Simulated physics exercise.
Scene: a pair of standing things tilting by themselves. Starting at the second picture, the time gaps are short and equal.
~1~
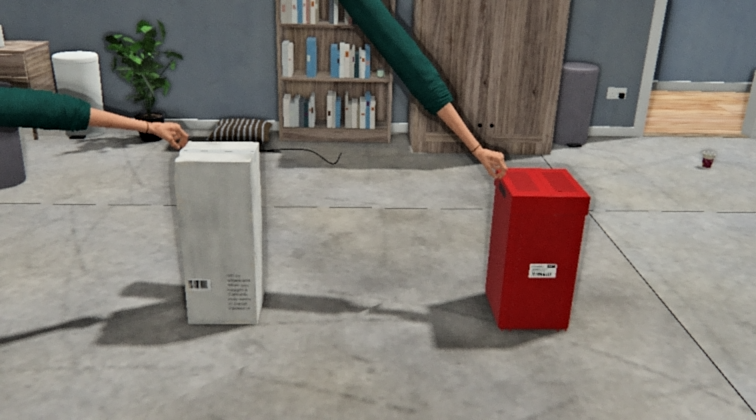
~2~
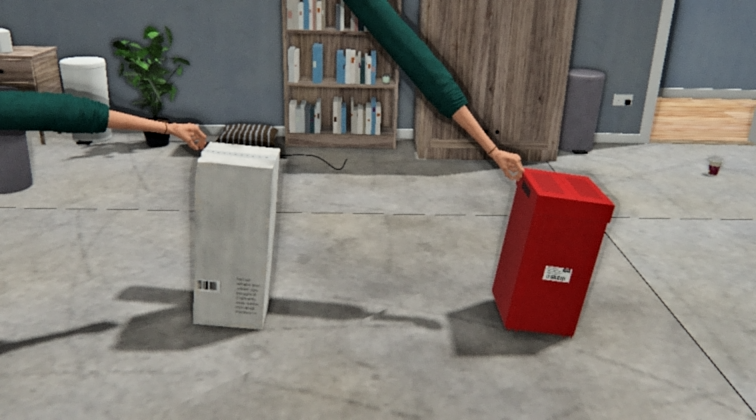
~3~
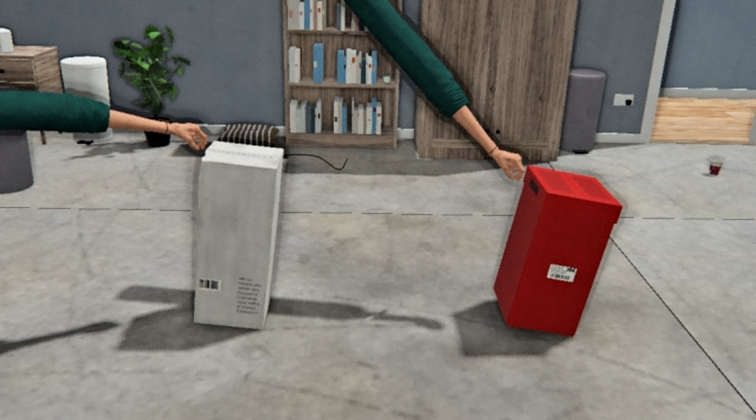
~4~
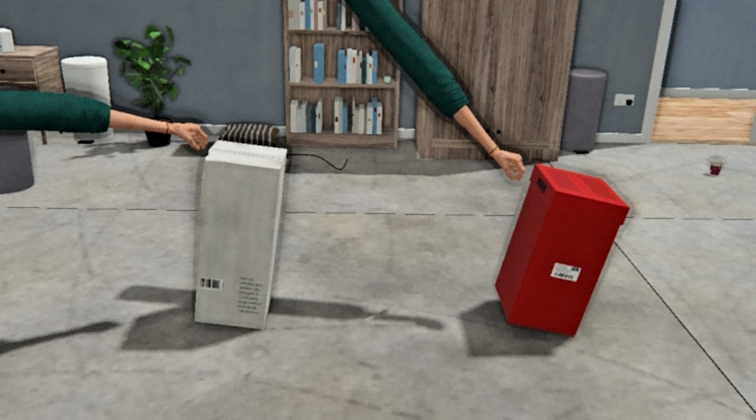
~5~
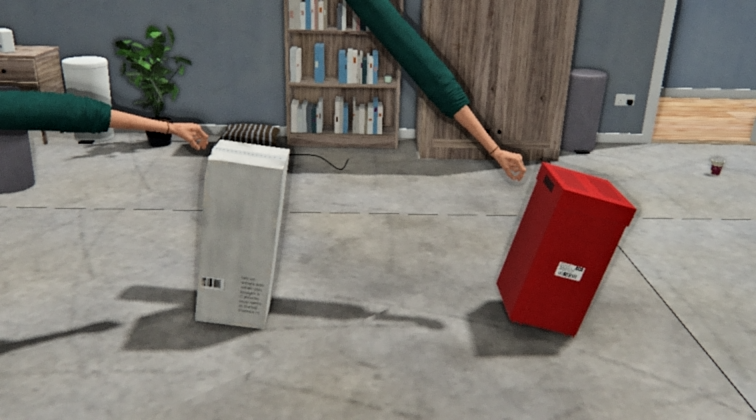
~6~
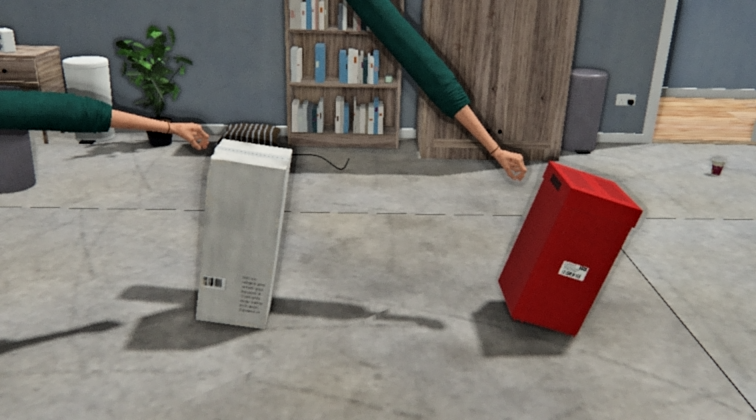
Red box and white box leaning rightward on a concrete floor after two green-sleeved arms push their tops, the red leaning further.
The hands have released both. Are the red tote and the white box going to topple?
Well, the red tote overturns and the white box comes back to standing.
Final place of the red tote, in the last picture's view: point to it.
I'd say it stops near (642, 288).
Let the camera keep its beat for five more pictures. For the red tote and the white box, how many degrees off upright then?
Close to 30° and near 10° off vertical, respectively.
Then, 0.24 s on from there, red tote 43° off upright near (599, 251); white box 8° off upright near (243, 235).
Then, 0.42 s on from there, red tote 75° off upright near (632, 273); white box 2° off upright near (228, 237).
In the end, the red tote topples, near (642, 288); the white box settles on its feet, near (231, 238).
